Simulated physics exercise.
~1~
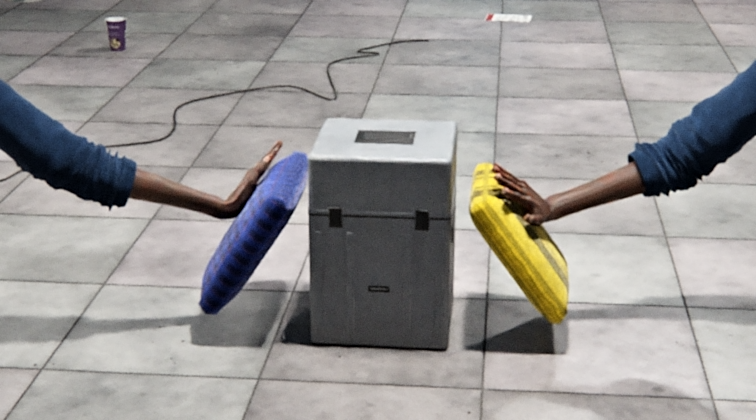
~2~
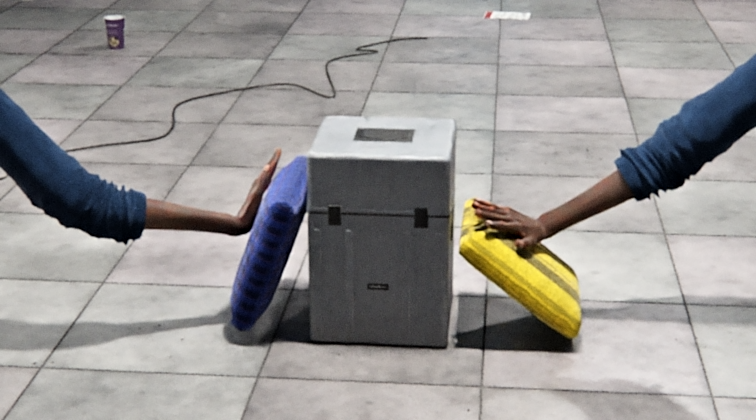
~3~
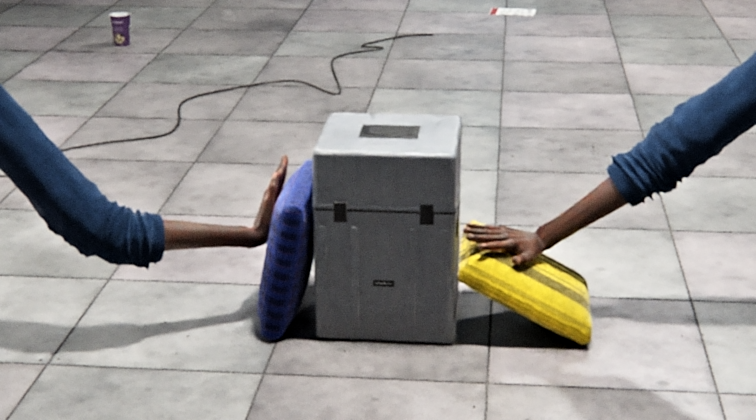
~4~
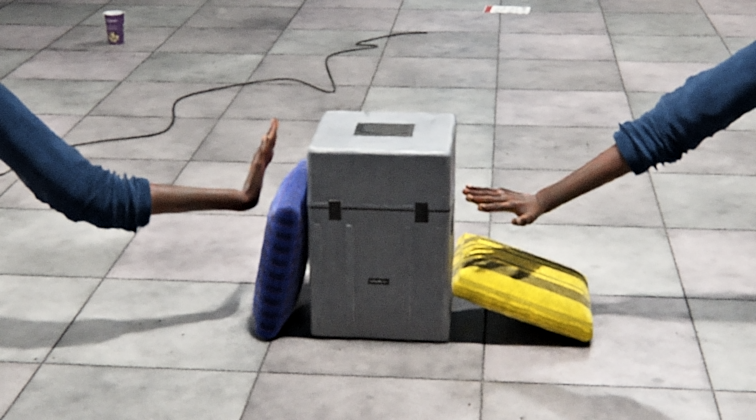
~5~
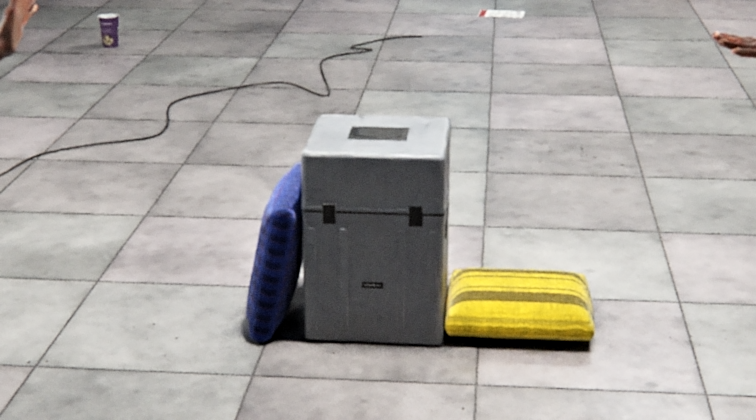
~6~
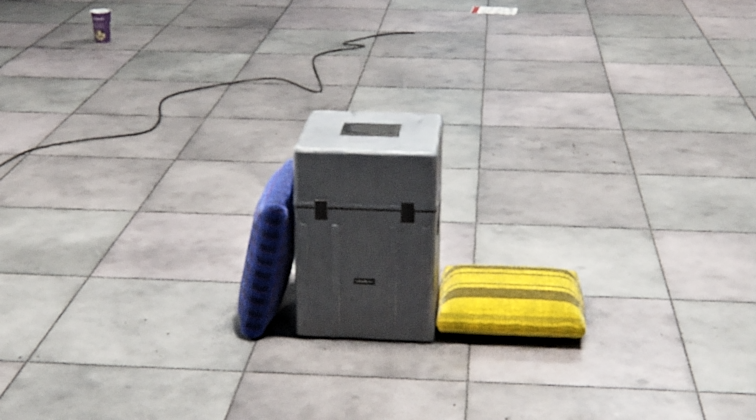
The clip shows two hands pressing a blue cushion and a yellow cushion against the left and right sides of a grey chest, then letting go and withdrawing. The blue cushion stays leaning, while the yellow one slides down and ends flat on the tiled floor.
